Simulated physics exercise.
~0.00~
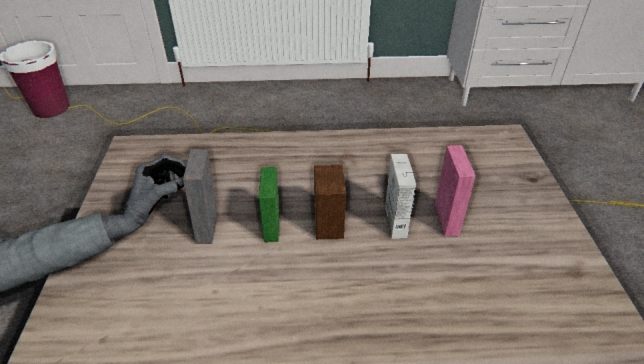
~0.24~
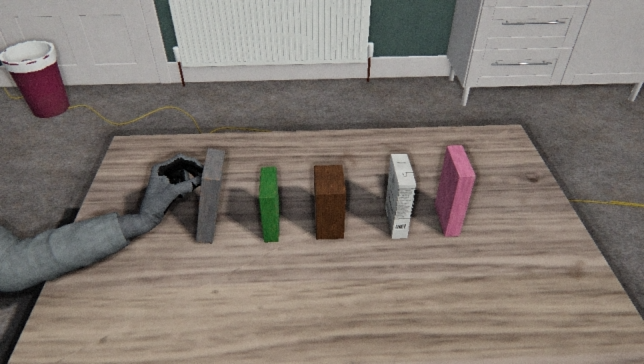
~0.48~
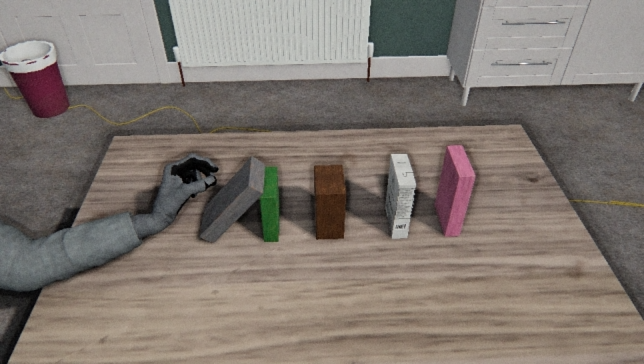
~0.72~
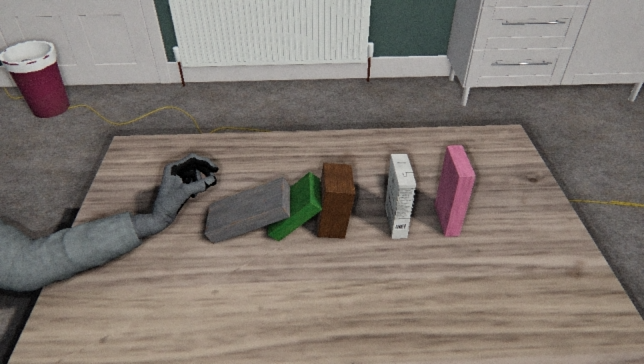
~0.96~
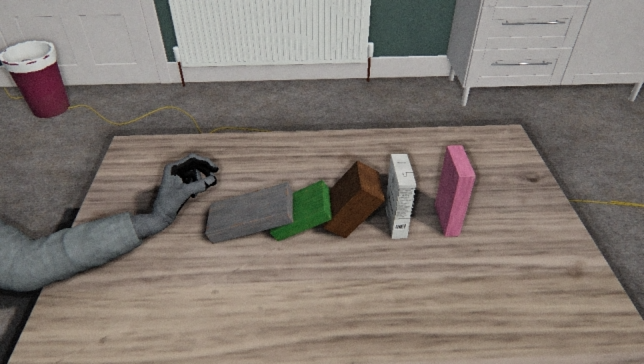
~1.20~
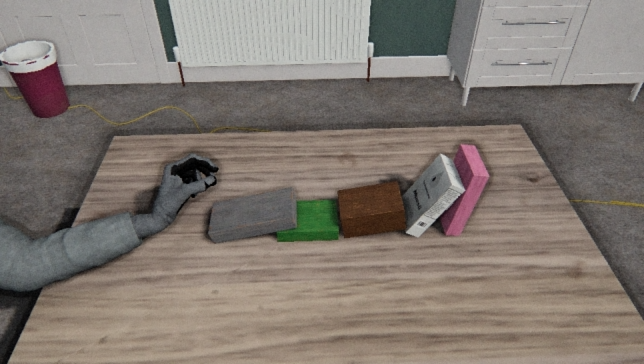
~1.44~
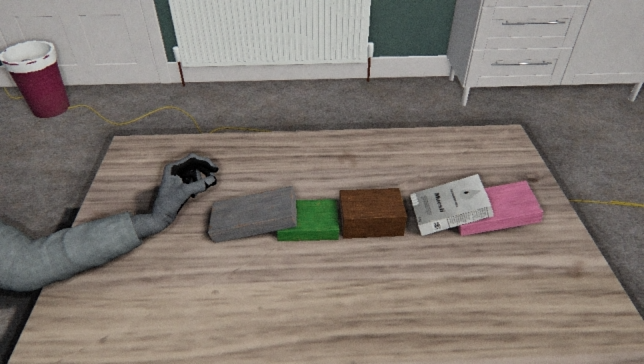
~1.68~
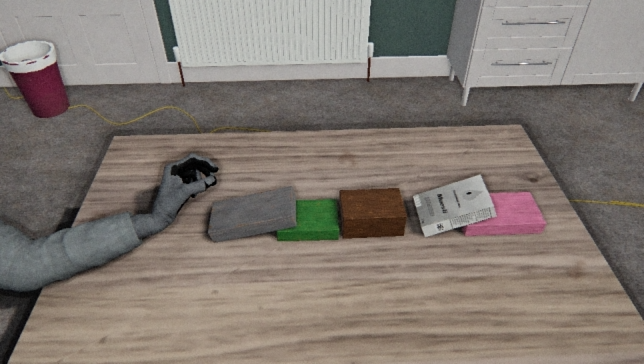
On a wooden table, a gloved hand tips the grey board, toppling all five pieces rightward.
